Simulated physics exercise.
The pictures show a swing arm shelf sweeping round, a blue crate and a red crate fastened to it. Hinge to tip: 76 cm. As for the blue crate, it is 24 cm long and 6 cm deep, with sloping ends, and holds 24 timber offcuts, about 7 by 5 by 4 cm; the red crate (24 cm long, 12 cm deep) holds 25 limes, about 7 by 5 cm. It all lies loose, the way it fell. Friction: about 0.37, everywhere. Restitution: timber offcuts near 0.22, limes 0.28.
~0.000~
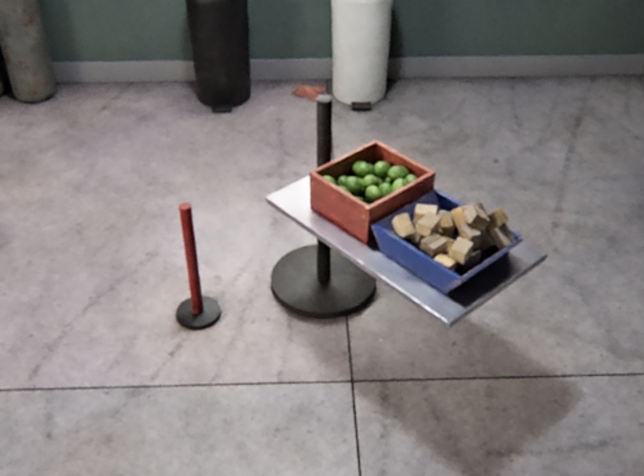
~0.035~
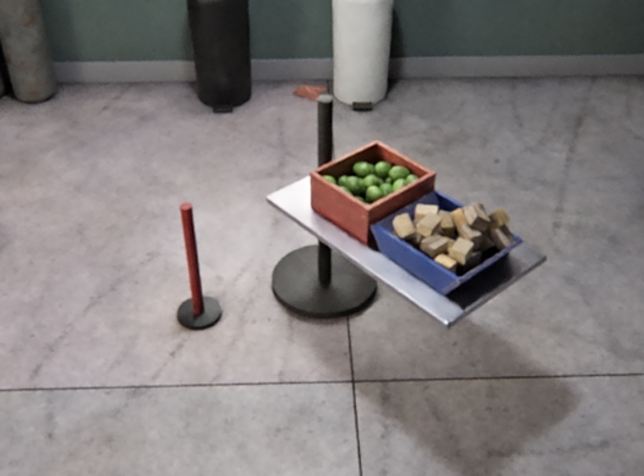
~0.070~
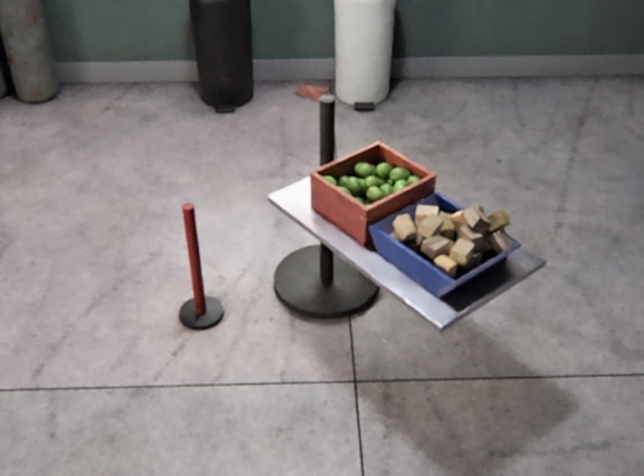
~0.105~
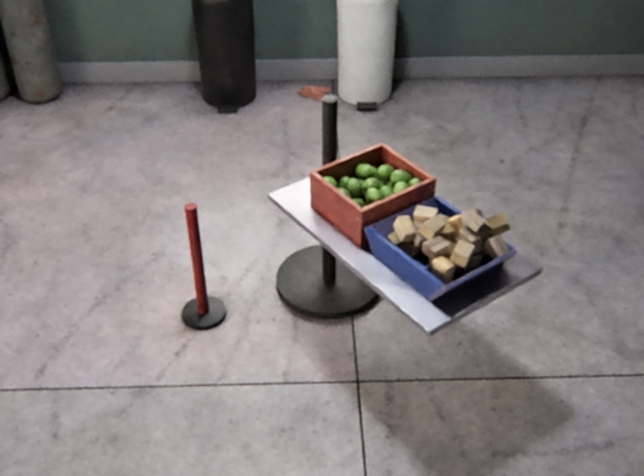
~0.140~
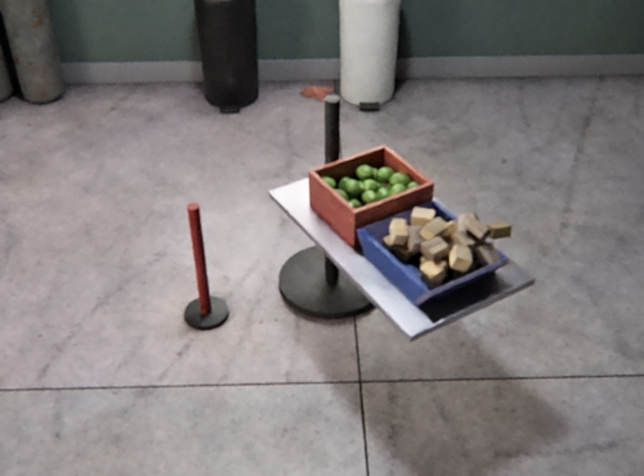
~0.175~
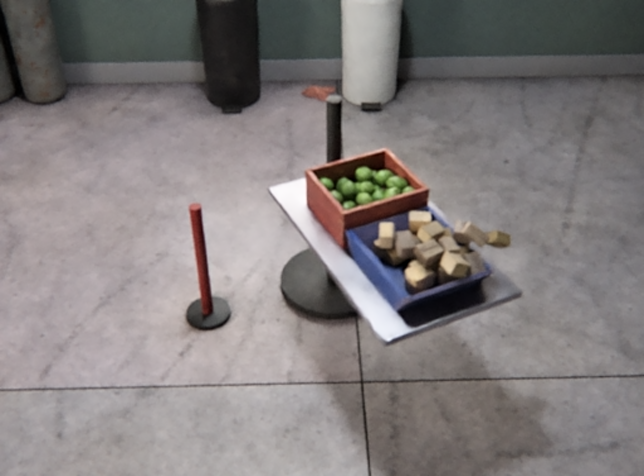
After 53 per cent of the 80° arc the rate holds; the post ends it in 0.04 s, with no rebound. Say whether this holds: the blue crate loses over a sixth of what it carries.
It holds.
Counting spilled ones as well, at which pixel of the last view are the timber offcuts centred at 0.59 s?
Near (219, 250).
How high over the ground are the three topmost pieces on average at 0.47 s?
On average roughly 62 centimetres up.
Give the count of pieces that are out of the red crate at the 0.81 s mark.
The red crate is at around 0.
After 0.39 s, the shelf hits the red post.
After 0.47 s, 8 of 24 out of the blue crate and 0 of 25 out of the red crate.
After 0.59 s, 11 of 24 out of the blue crate and 0 of 25 out of the red crate.
After 0.81 s, 11 of 24 out of the blue crate and 0 of 25 out of the red crate.
Final count (at 1.25 s), 11 of 24 out of the blue crate and 0 of 25 out of the red crate. Asked share, 11 of 24, 46 per cent.
